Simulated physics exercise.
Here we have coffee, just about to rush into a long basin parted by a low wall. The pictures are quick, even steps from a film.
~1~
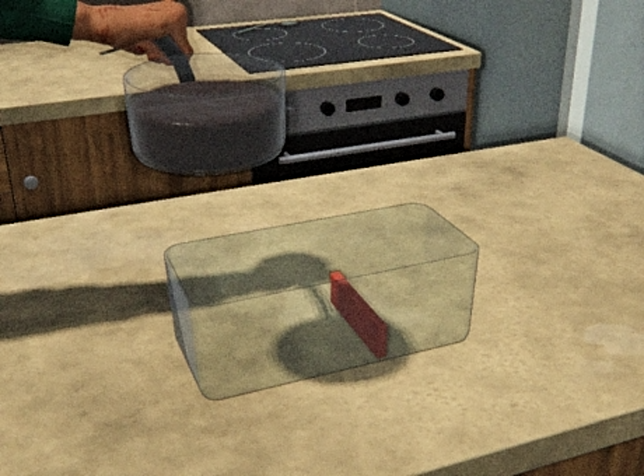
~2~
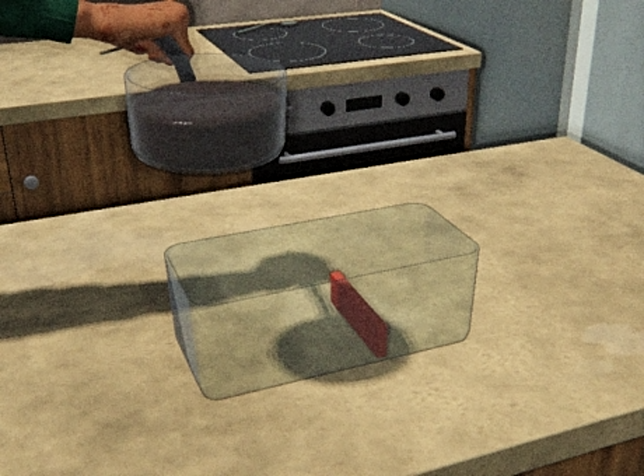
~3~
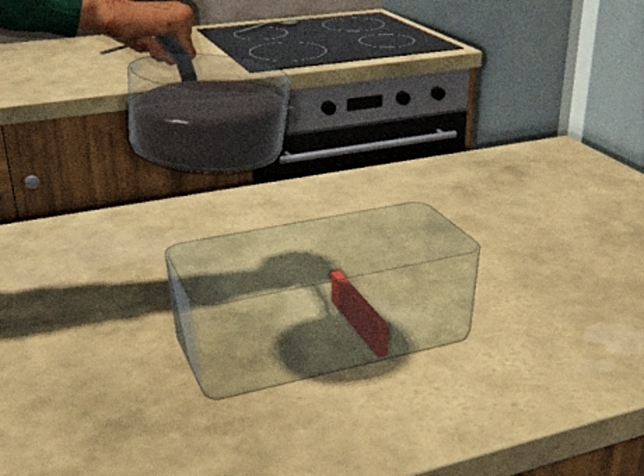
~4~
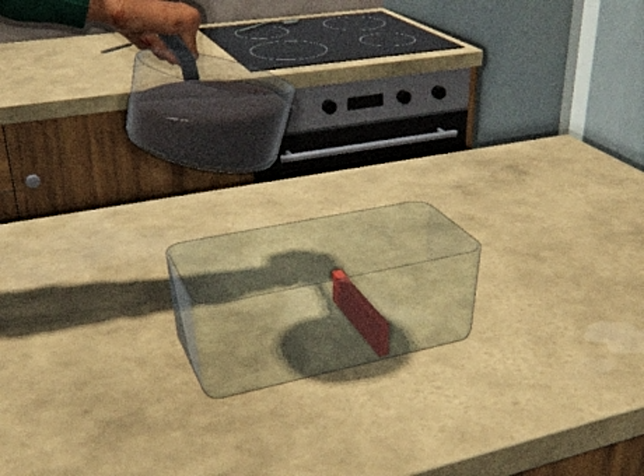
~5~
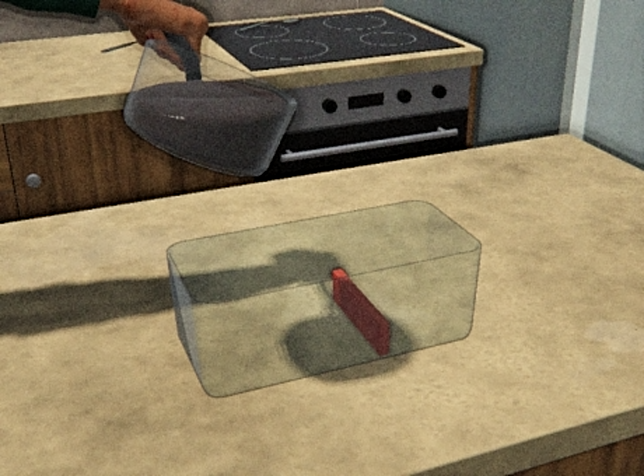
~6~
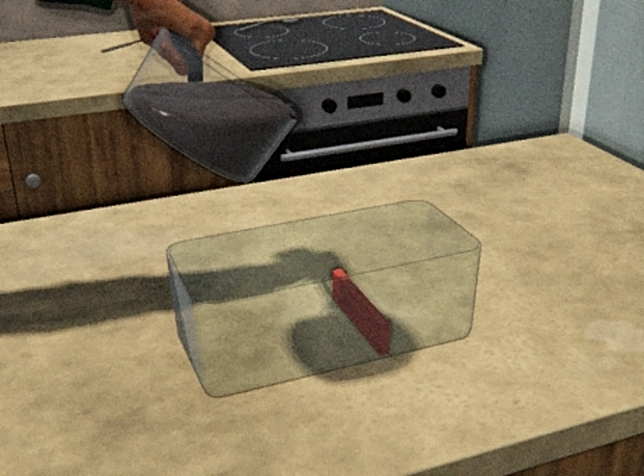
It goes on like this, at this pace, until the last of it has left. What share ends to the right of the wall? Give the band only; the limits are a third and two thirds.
Less than a third.
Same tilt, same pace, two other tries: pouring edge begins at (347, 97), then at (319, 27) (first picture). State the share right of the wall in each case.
The first start yields 50 per cent, the second 45 per cent.
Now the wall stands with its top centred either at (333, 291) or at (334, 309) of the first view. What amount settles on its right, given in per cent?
About 25 and 35 per cent.
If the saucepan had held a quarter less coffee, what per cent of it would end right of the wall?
Estimated share: Close to 10 per cent.
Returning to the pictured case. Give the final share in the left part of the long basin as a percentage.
Around 80 %.
A moment on, the saucepan is tipped right over and 20 per cent is still to pour, 22 is left of the wall and 0 right of it.
Next, the saucepan is tipped right over and 4 per cent is still to pour, 83 is left of the wall and 2 right of it.
Then the saucepan is tipped right over and 0 per cent is still to pour, 75 is left of the wall and 11 right of it.
Later the saucepan is tipped right over and 0 per cent is still to pour, 78 is left of the wall and 13 right of it.
At rest 78 per cent lies left of the wall, 13 right of it and 9 outside.
